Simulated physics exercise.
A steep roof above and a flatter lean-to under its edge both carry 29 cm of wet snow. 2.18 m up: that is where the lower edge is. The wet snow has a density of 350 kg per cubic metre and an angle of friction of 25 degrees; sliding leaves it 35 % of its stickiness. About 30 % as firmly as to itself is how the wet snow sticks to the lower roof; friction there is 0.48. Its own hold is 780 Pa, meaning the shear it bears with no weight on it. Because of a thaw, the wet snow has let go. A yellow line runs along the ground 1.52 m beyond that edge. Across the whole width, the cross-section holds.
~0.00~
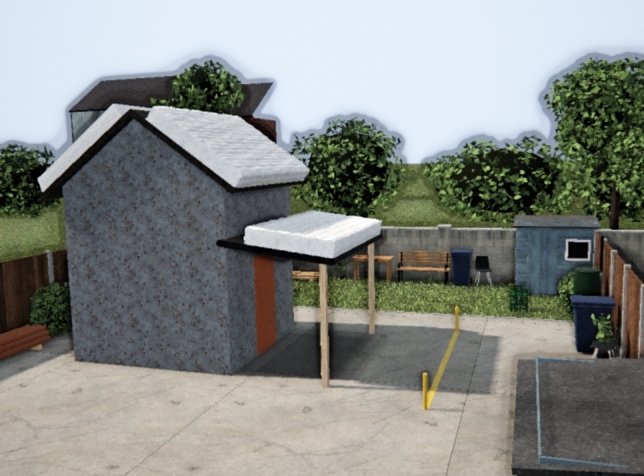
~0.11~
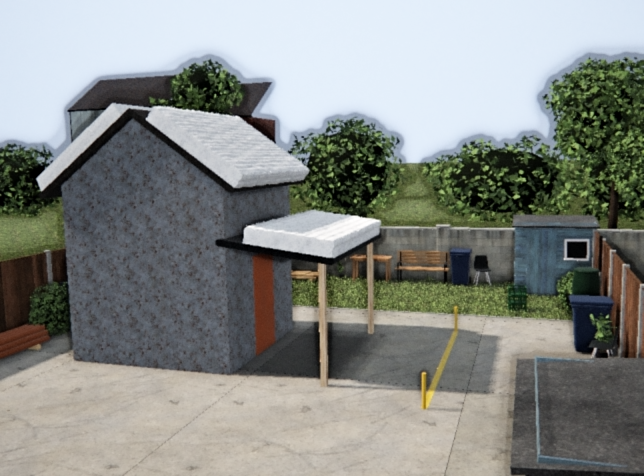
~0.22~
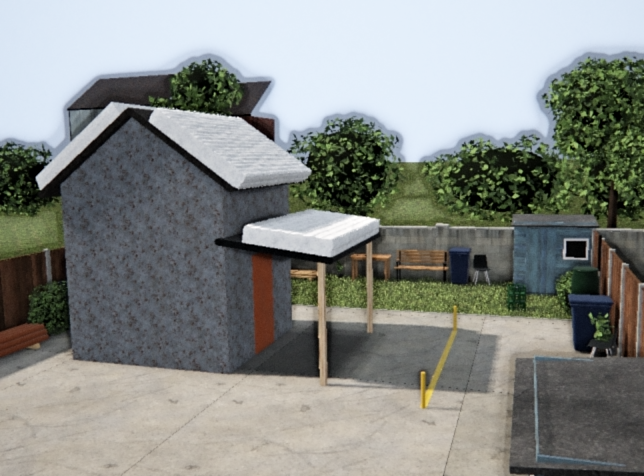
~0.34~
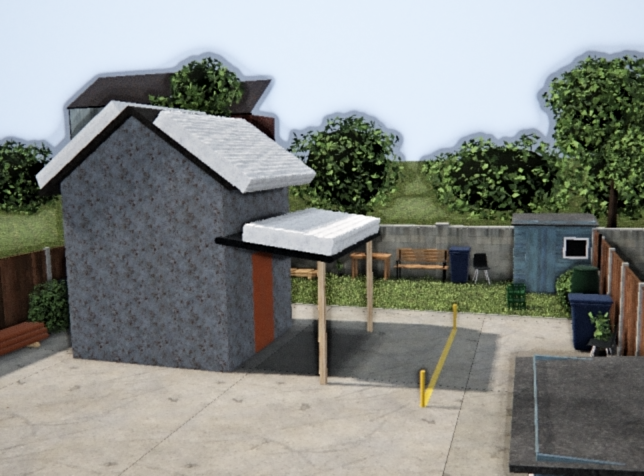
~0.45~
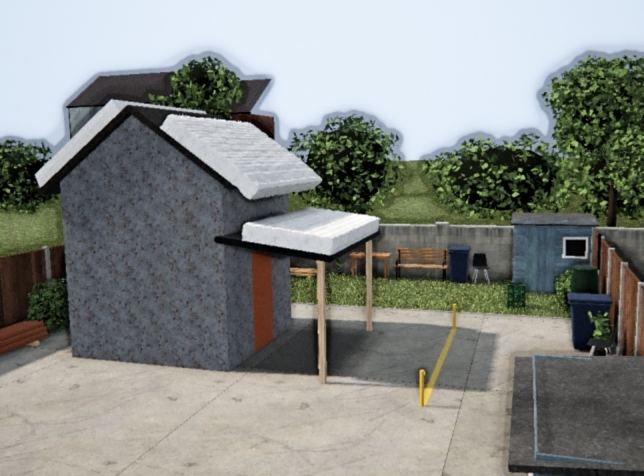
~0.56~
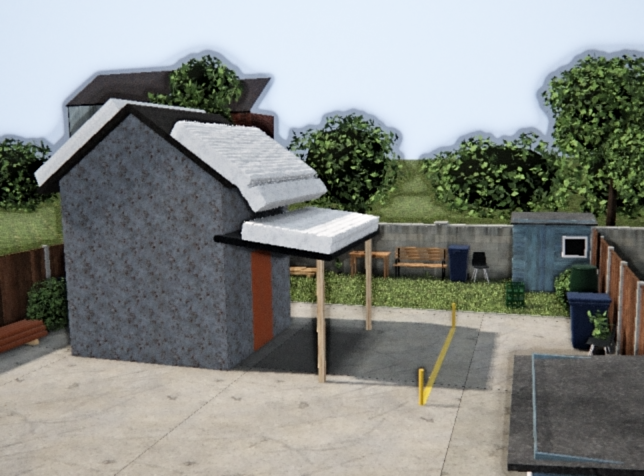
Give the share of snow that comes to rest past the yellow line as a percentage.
Roughly 2 percent.
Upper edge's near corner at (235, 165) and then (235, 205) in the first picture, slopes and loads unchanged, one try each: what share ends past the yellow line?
20 per cent, then 0 per cent.
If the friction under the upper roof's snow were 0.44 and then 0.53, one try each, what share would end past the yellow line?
Respectively 0 percent and 0 percent.
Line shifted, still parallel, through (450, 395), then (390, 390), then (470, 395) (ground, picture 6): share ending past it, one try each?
The three tries give 0 %, 10 % and 0 % in turn.
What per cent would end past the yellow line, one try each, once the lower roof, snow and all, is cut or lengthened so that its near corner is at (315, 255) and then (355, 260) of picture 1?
Close to 8 % on the first try, close to 0 % on the next.
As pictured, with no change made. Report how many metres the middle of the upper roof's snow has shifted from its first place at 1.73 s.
I'd put it near 2.6 m.
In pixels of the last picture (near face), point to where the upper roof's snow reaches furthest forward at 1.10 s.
Around pixel (326, 226).
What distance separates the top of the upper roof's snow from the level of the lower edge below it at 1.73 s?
Some 0.8 m.
After 1.10 s, none is below the lower edge and 0 % is past the line.
After 1.73 s, 15 % is below the lower edge and 0 % is past the line.
After 2.37 s, 25 % is below the lower edge and 2 % is past the line.
After 3.00 s, 25 % is below the lower edge and 2 % is past the line.
After 3.10 s, at the end, 25 % is below the lower edge and 2 % is past the line.
